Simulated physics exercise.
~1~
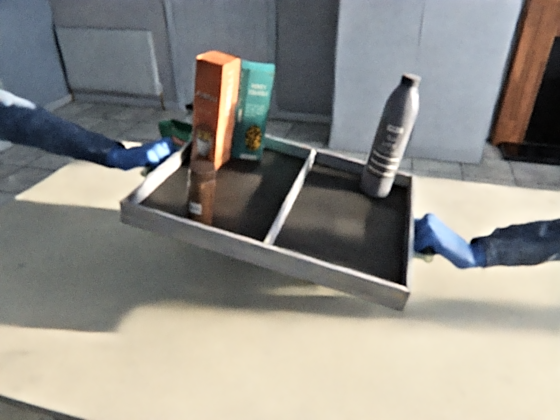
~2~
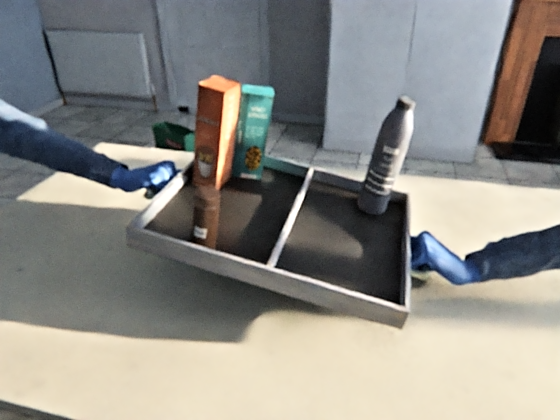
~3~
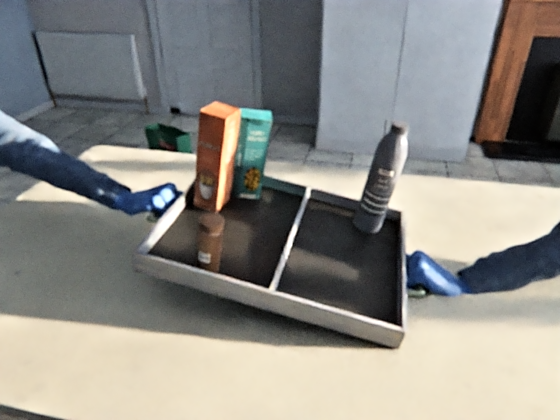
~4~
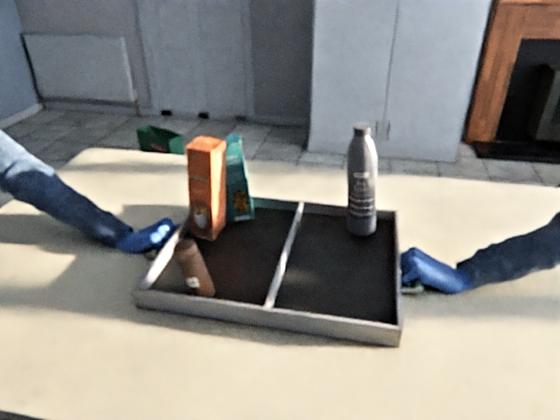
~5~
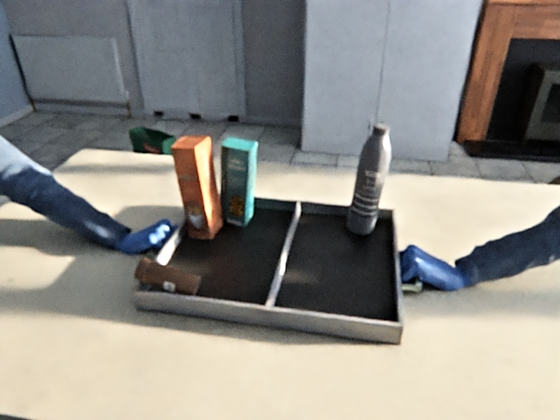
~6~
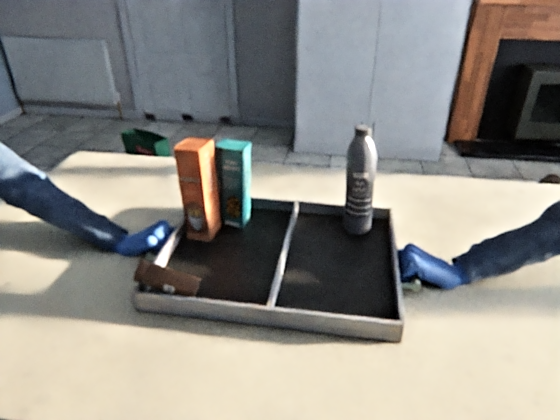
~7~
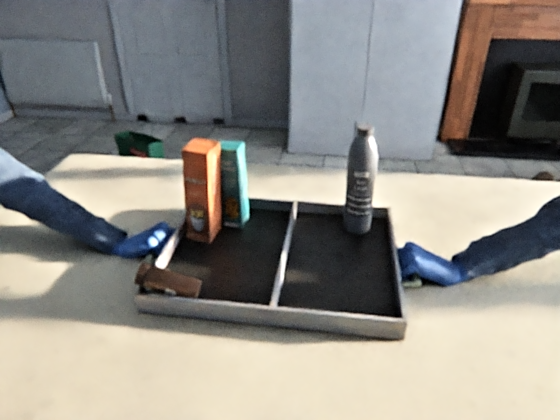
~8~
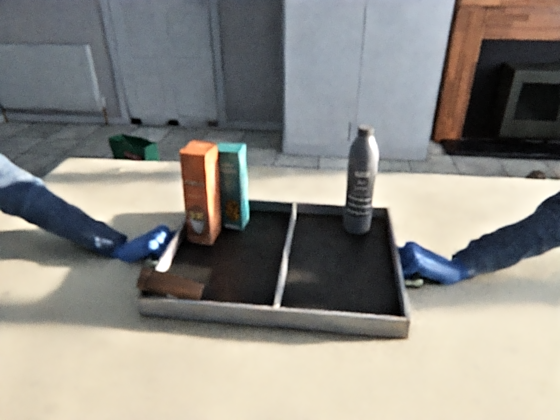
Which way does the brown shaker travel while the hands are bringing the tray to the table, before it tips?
The brown shaker moves down, carried along with the tray as the hands lower it.
